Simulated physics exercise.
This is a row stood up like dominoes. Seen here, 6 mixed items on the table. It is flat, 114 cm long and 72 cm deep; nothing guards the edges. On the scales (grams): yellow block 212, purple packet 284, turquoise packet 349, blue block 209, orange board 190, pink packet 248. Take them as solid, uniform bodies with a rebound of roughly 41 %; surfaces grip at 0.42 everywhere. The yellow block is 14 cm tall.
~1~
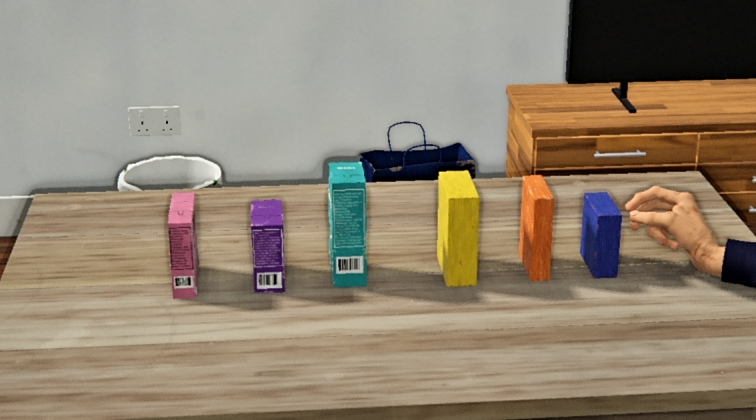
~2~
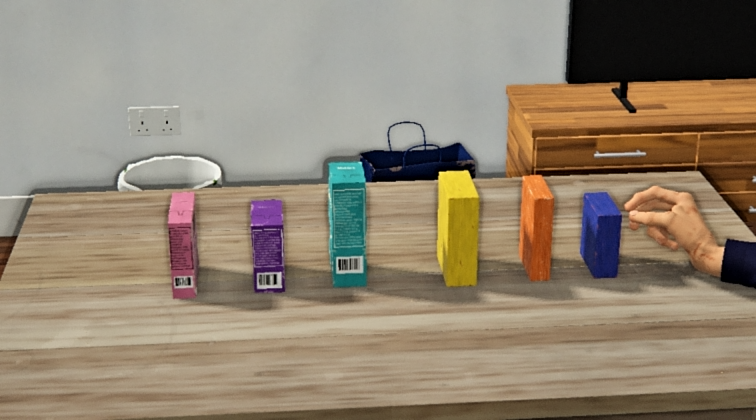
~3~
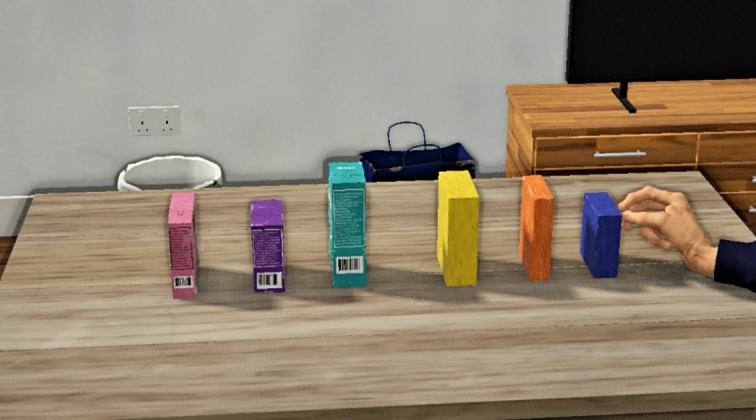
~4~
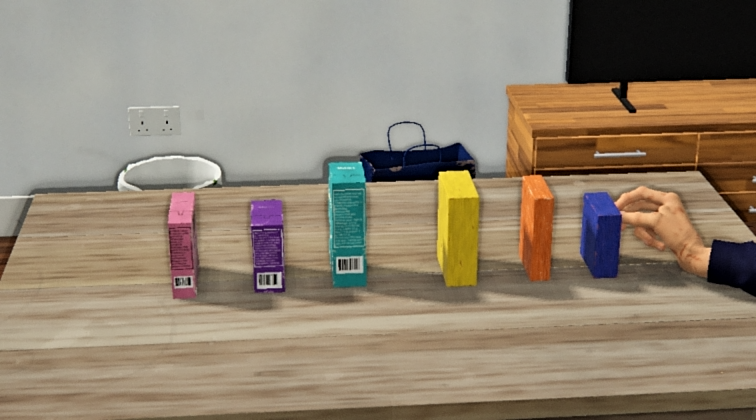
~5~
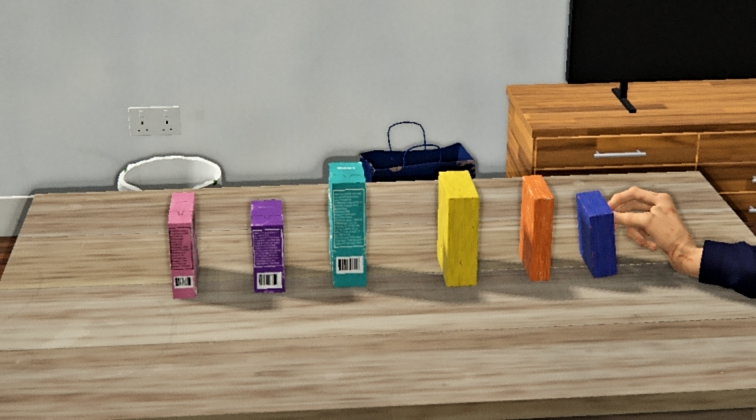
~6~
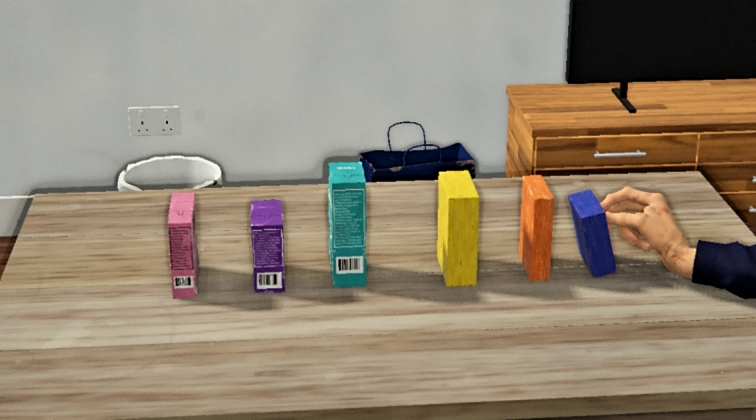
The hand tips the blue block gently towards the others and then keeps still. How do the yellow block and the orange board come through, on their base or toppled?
The yellow block tips over and the orange board tips over.
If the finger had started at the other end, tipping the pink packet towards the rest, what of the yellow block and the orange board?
The yellow block stays upright; the orange board keeps standing.
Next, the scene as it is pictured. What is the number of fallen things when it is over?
3 of them.
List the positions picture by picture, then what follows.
In the first picture, yellow block (457, 228); orange board (536, 228).
In the second picture, purple packet (268, 246); turquoise packet (348, 225).
In the third picture, purple packet (268, 246); turquoise packet (348, 225).
In the fourth picture, purple packet (268, 246); turquoise packet (348, 225).
In the fifth picture, blue block 7° over; purple packet (268, 246); turquoise packet (348, 225).
In the sixth picture, blue block 14° over; yellow block (457, 228); orange board (536, 228).
Then, 0.50 s later than the last frame, blue block 67° over; orange board tilted 42° near (502, 234); yellow block tilted 8° near (451, 227).
Then, 0.90 s later than the last frame, blue block 73° over; yellow block on its side near (396, 260); orange board tilted 68° near (484, 247); turquoise packet 2 cm from its spot.
When it is over, lying over on the table, yellow block and orange board; the other 2 within 5 cm of the start. End places, in pixels of the last picture, yellow block near (396, 260), orange board near (484, 248).
